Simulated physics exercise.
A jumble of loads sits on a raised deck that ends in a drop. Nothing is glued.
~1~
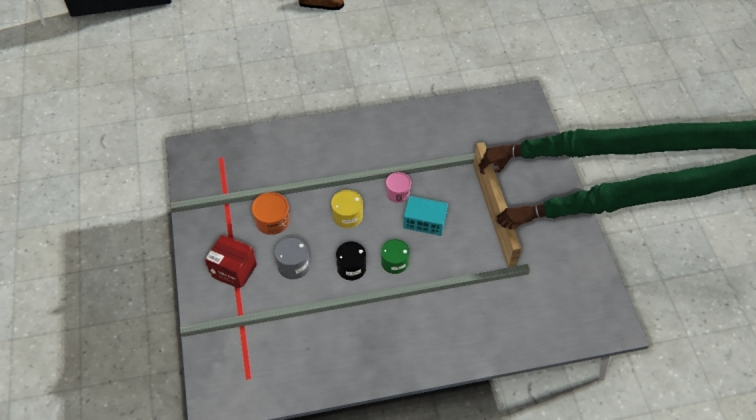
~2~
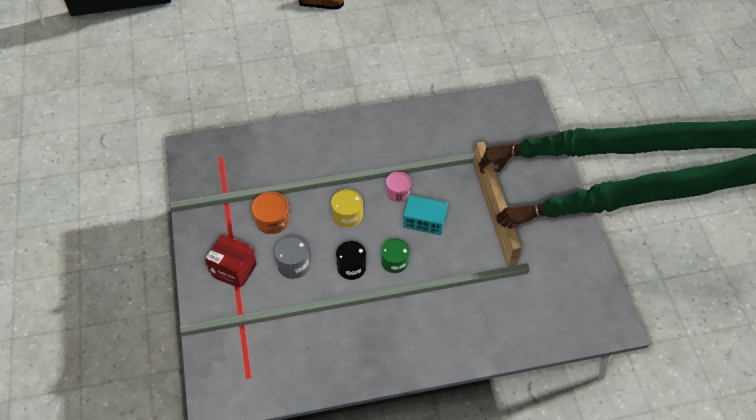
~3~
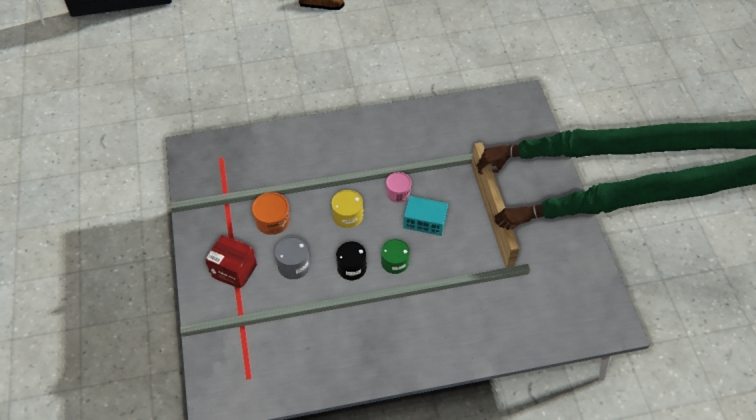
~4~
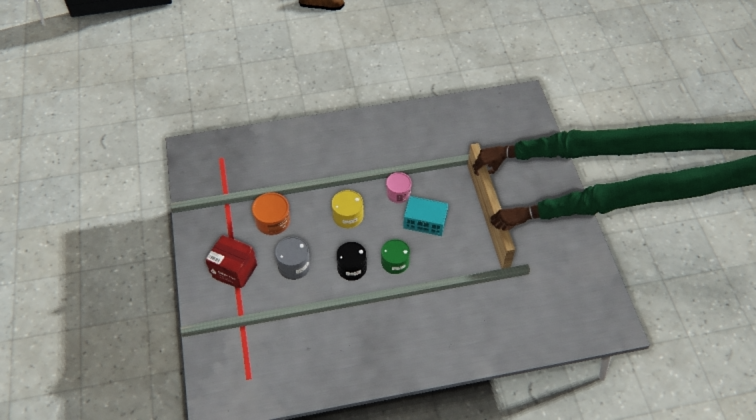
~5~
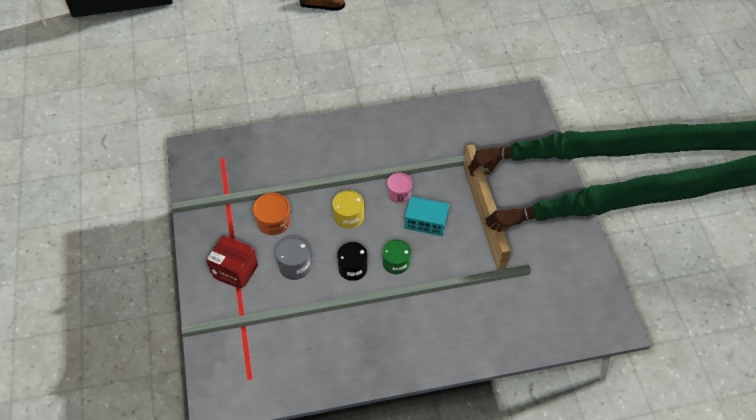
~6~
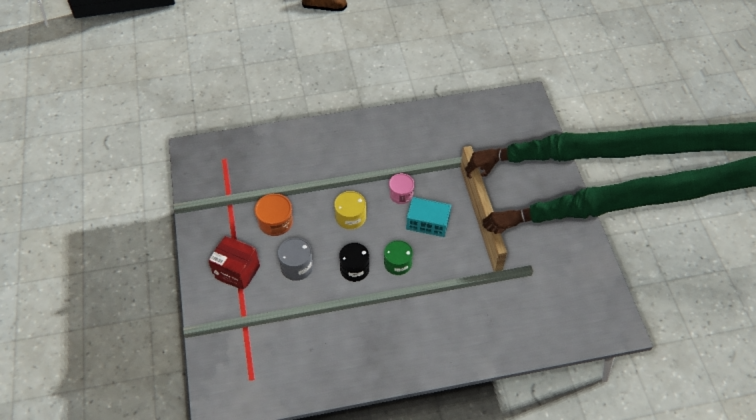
The video shows a grey table with a red parcel, a teal crate and six coloured canisters between two rails, near a red line, while two green-sleeved arms slide a wooden plank slightly left and the objects stay put.
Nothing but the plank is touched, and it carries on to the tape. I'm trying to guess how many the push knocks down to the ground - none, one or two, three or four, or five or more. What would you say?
Well, the ones that get knocked off number at least one, under three.
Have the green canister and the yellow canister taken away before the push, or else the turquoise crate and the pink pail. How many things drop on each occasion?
Count of fallen: 1 / 0.
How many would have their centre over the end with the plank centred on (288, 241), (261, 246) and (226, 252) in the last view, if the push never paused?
Place by place, 0, 1 and 2.
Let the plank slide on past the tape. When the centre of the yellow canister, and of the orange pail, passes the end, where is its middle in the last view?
Near (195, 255) and (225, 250).
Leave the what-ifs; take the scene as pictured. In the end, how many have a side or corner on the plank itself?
4 of them.
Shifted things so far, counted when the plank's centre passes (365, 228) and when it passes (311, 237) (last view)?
By then 5, and later 8.
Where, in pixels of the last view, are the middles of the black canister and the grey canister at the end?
The black canister ends at (197, 308) and the grey canister at (179, 278).
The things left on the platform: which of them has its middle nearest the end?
It's the grey canister.
A little later, none off yet; red parcel at rest near (235, 263); orange pail at rest near (274, 215); grey canister at rest near (296, 259).
Next, none off yet; red parcel shifted a little near (230, 263); orange pail moving near (271, 215); grey canister shifted about its own width near (267, 263).
When it is over, the number that fall off is one or two; down, red parcel.
